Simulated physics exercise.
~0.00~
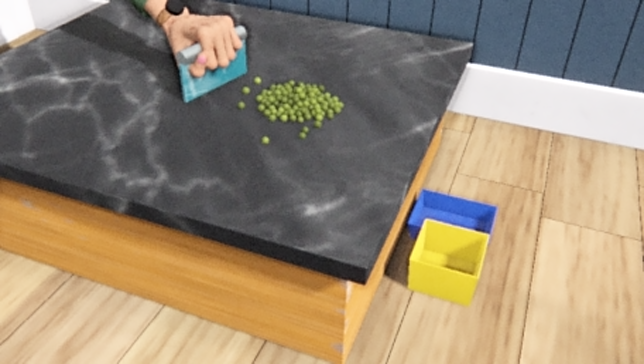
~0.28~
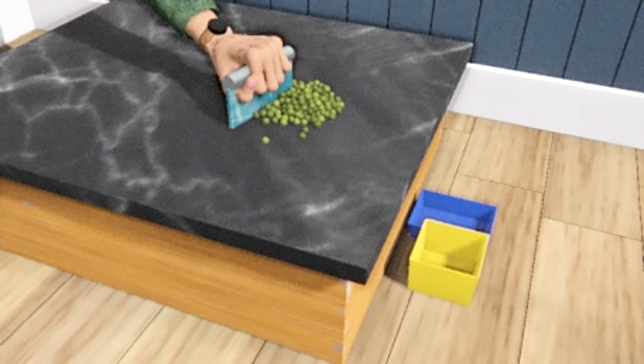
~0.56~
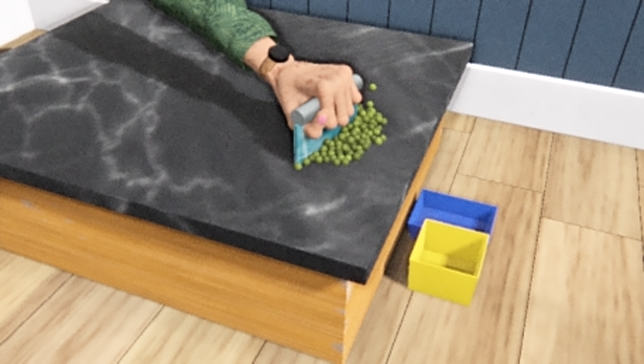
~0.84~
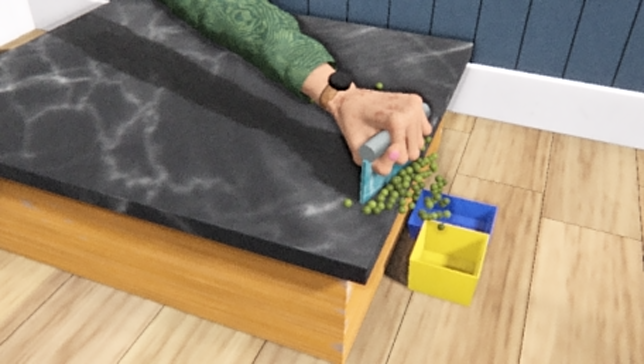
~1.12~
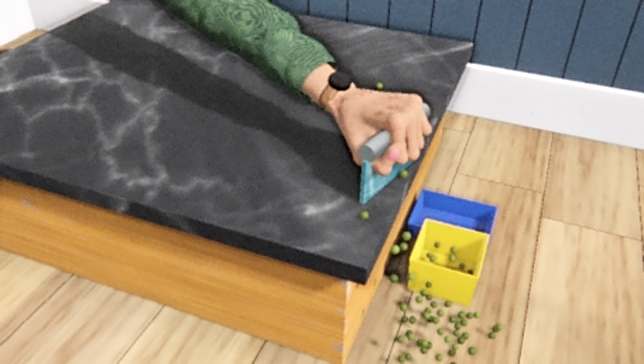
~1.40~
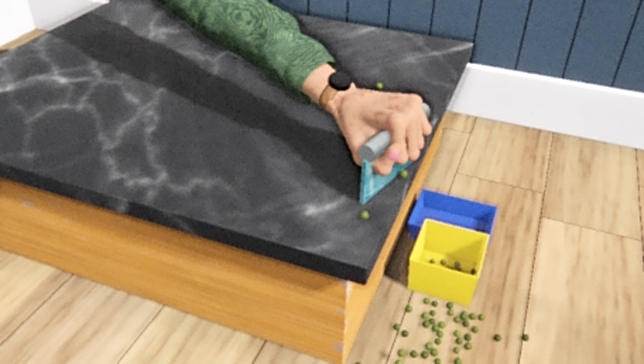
Hand scraping green olives across a dark marbled top, a few dropping into yellow tin, more scattering on floor, others staying.
